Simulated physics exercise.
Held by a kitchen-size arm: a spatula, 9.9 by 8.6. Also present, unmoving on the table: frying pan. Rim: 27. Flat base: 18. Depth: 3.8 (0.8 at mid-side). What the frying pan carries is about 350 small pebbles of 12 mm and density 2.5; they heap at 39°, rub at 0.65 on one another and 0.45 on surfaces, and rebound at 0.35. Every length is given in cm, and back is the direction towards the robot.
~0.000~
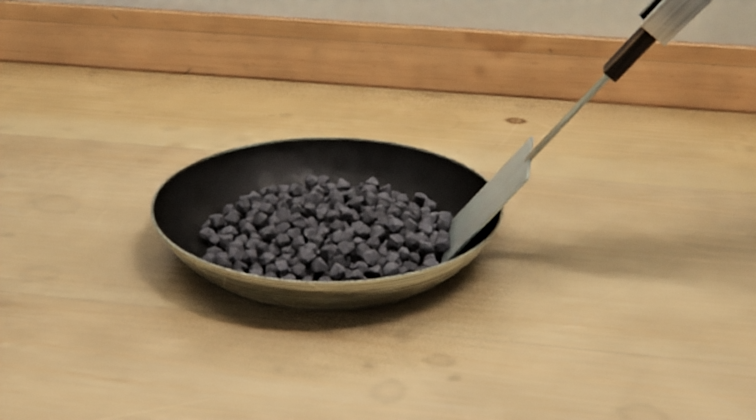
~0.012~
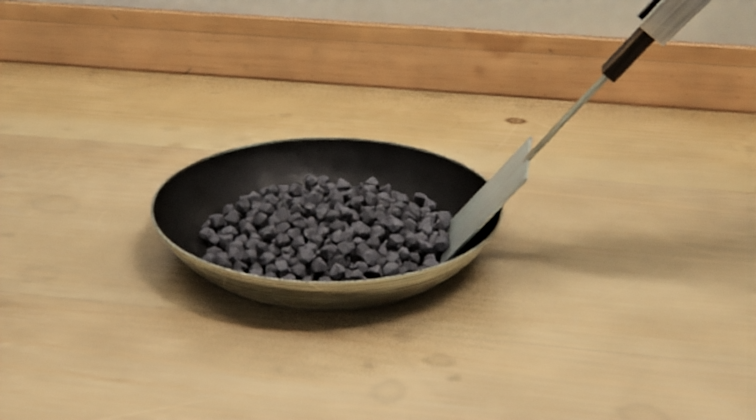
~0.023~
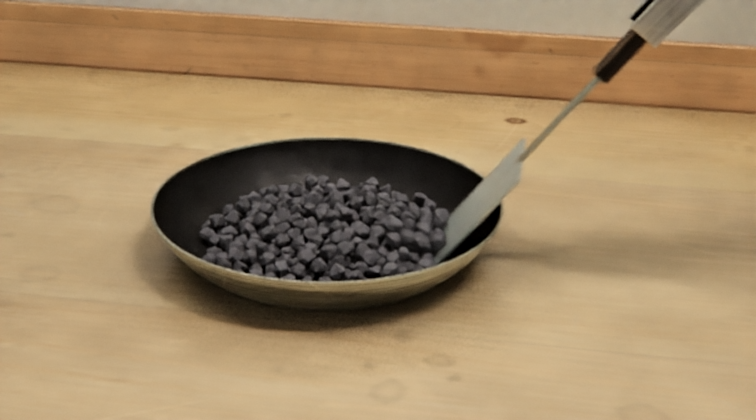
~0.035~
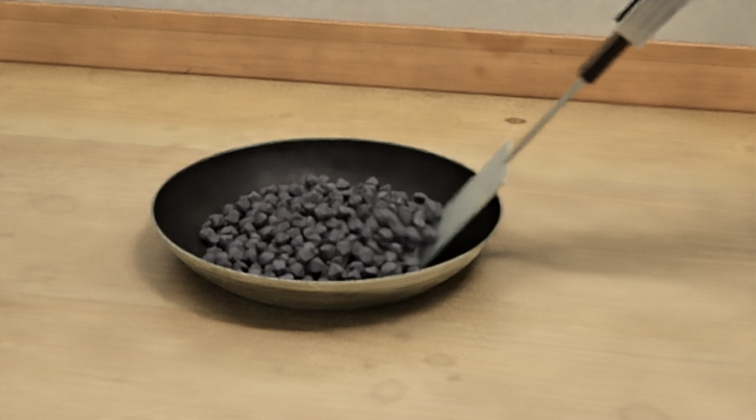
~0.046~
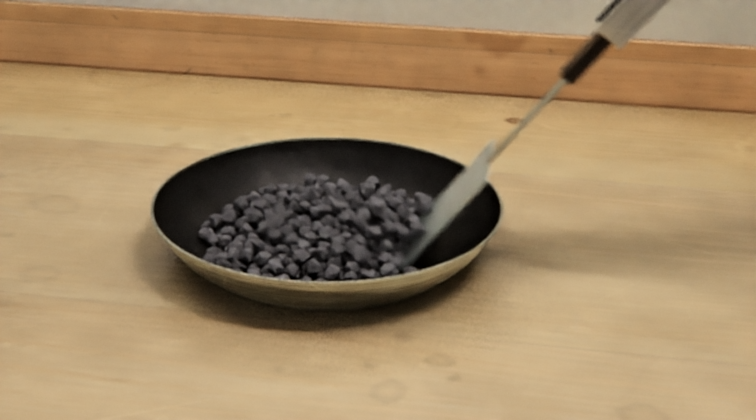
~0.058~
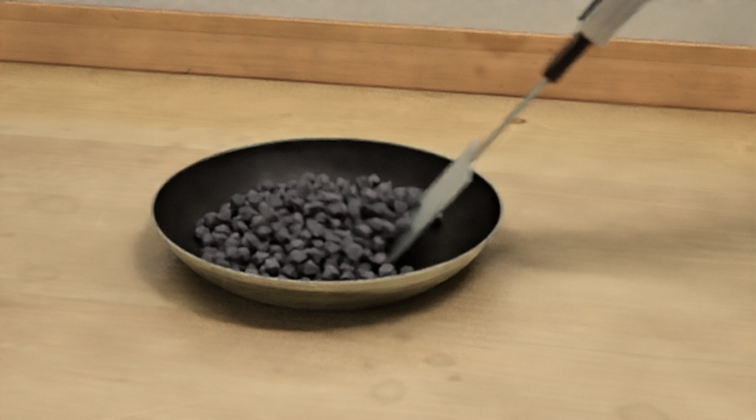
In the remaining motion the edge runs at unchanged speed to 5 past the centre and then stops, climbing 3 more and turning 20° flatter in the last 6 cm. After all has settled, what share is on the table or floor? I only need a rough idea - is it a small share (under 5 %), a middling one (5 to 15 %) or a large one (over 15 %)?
A middling one, 5 to 15 %.
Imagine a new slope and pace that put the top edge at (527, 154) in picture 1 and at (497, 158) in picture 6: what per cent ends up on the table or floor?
Off the vessel, on the table or floor: Some 0 percent.
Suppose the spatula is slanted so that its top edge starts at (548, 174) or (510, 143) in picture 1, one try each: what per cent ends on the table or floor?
Some 5 per cent, then some 10 per cent.
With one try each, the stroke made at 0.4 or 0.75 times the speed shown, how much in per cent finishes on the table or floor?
Estimates, in order: 0 % and 0 %.
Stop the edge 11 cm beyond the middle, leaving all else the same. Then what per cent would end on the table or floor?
With that change, I'd expect about 40 per cent.
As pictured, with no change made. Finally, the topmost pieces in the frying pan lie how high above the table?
5.5 cm.
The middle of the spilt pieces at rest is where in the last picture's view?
About (46, 211).
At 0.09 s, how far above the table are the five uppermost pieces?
I'd say close to 5 cm on average.
After 0.09 s, sloping 53°, highest piece 6 above the table; 351 in the frying pan.
After 0.11 s, sloping 46°, highest piece 6 above the table; 351 in the frying pan.
After 0.33 s, sloping 33°, highest piece 5 above the table; 325 in the frying pan, 24 on the table or floor, 2 on the blade or in flight.
After 1.38 s, sloping 33°, highest piece 5 above the table; 325 in the frying pan, 26 on the table or floor.
In the end, 325 in the frying pan, 26 on the table or floor. That is 7 % on the table or floor.
